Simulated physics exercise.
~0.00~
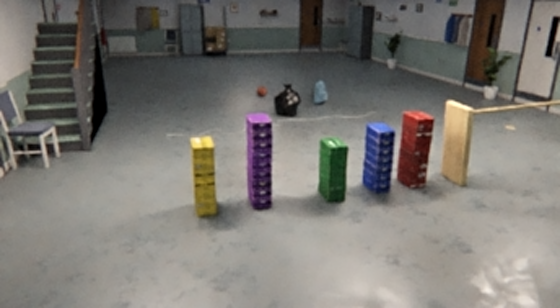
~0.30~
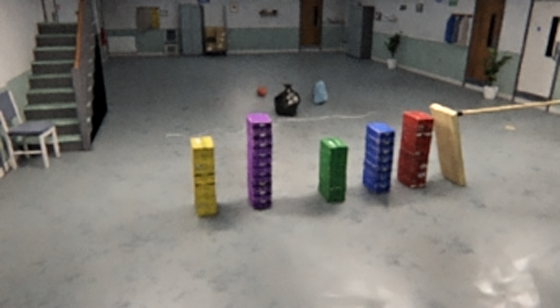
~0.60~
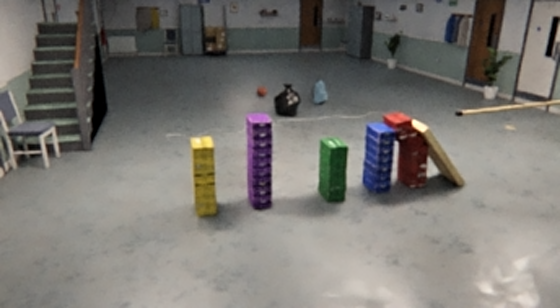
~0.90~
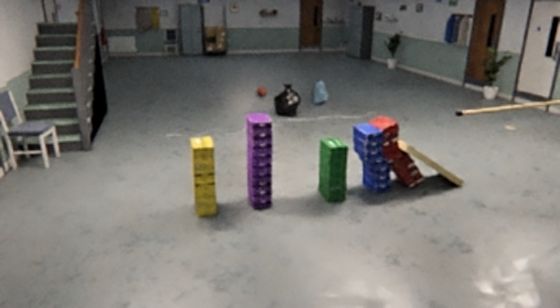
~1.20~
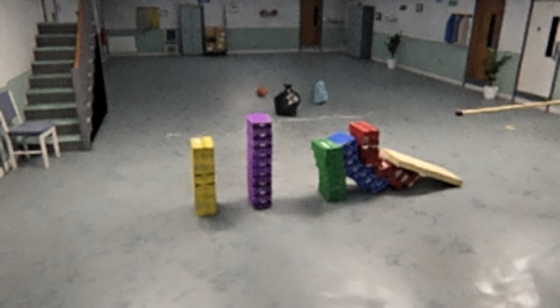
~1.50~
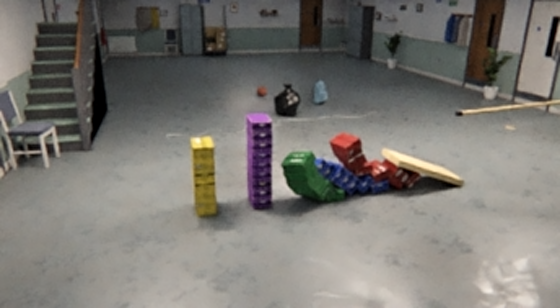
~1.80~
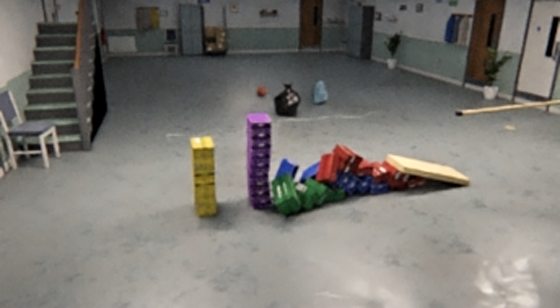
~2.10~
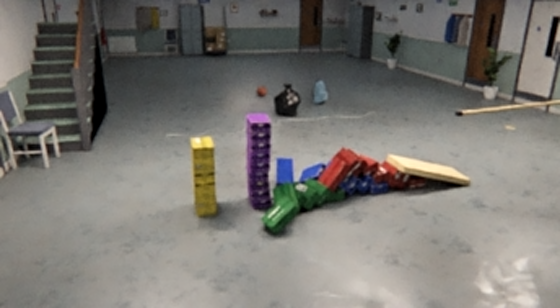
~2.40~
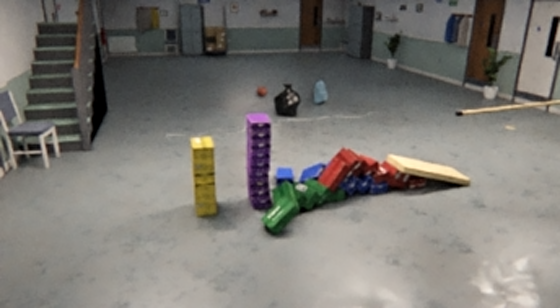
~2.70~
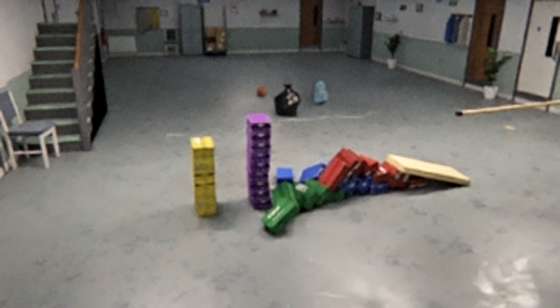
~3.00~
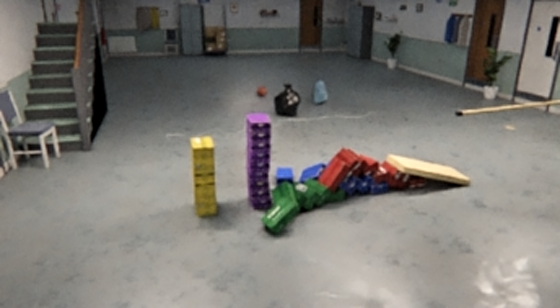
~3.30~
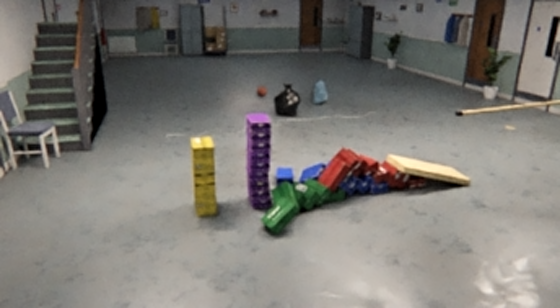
A tipping board topples the red, blue and green stacks, leaving purple and yellow standing.
